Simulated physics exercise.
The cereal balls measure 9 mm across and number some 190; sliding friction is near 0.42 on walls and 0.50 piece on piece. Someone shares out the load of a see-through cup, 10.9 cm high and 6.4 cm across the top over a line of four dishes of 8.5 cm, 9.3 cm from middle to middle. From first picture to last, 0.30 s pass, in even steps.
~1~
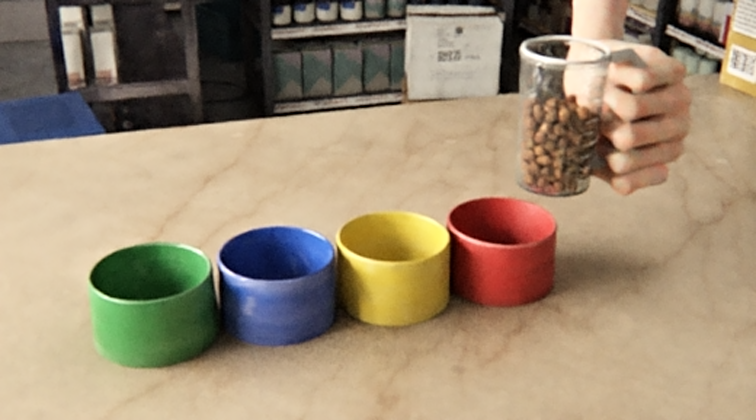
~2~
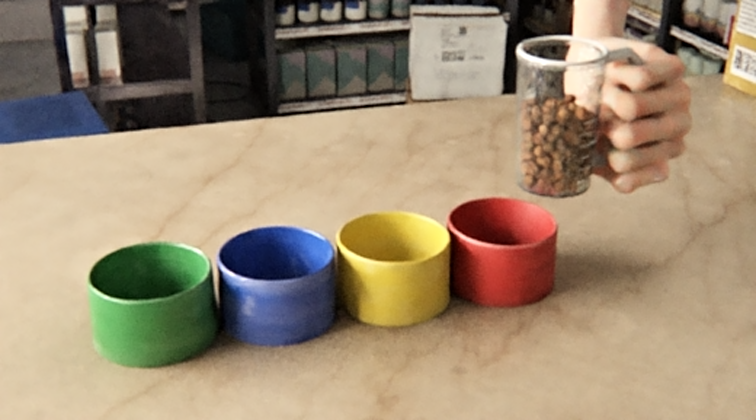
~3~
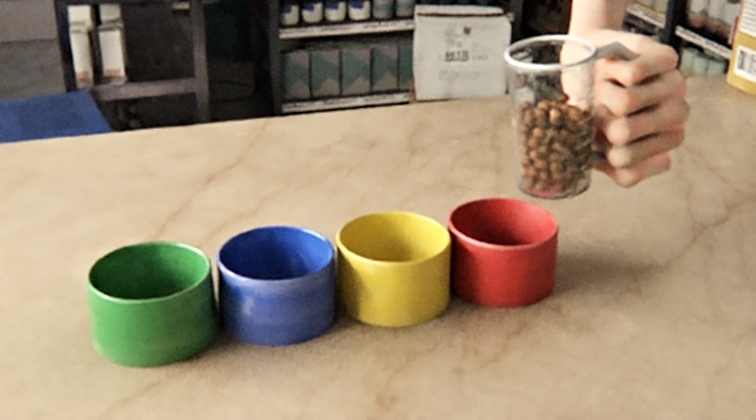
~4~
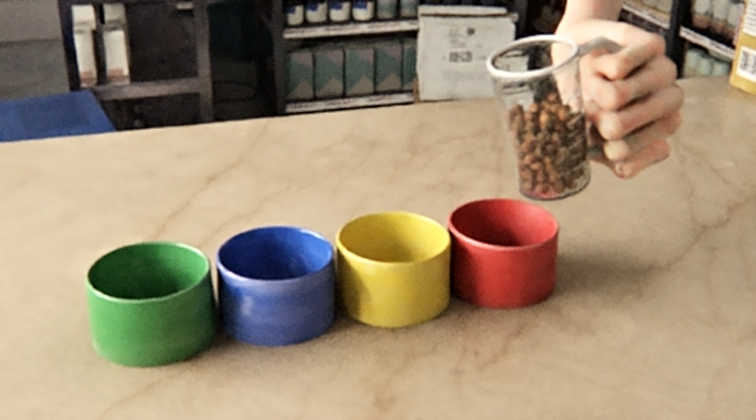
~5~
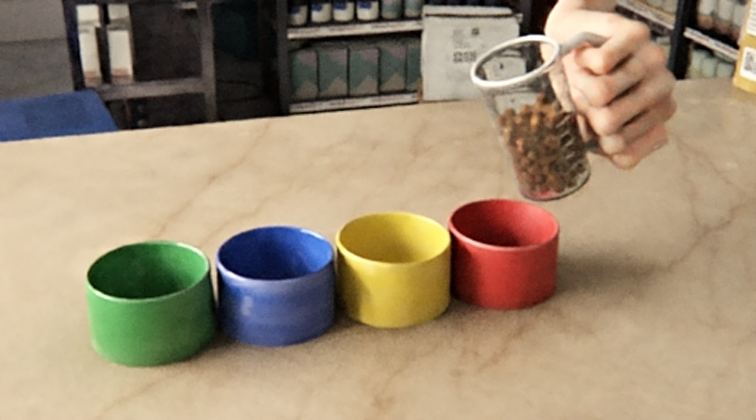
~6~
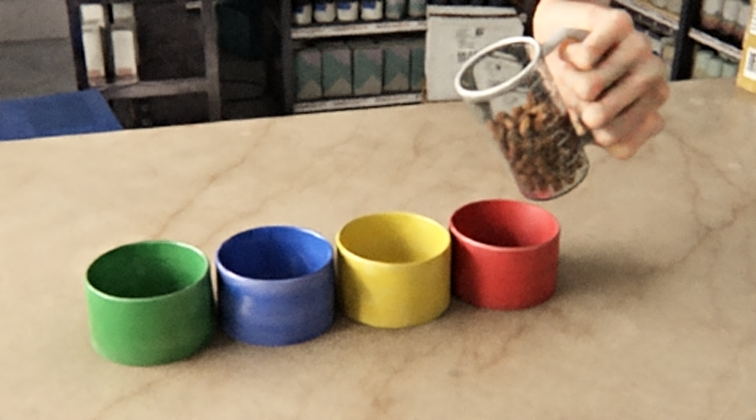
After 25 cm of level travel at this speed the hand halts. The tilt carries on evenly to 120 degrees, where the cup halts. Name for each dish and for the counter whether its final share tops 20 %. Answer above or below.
Red dish: Below; blue dish: Above; green dish: Below; yellow dish: Below; on the counter: Below.
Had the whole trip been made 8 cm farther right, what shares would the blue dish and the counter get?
Then: Blue 0, counter 10.
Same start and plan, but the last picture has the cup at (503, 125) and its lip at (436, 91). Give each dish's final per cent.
Red 0, blue 0, green 90, yellow 0.
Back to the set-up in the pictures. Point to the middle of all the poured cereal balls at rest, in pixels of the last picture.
Near (270, 292).
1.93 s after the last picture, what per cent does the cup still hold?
Roughly 0 per cent.
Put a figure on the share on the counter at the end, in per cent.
Some 5 per cent.
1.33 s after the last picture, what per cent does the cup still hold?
Roughly 0 per cent.
Then, 0.80 s after the last picture, tilt 120 degrees; cup holds 75 %, blue 15 %, yellow 5 %.
Then, 1.33 s after the last picture, tilt 120 degrees; cup holds 0 %, blue 90 %, yellow 5 %.
Then, 1.93 s after the last picture, tilt 120 degrees; cup holds 0 %, blue 90 %, yellow 5 %.
In the end, red 0 %, blue 90 %, green 0 %, yellow 5 %, counter 5 %.
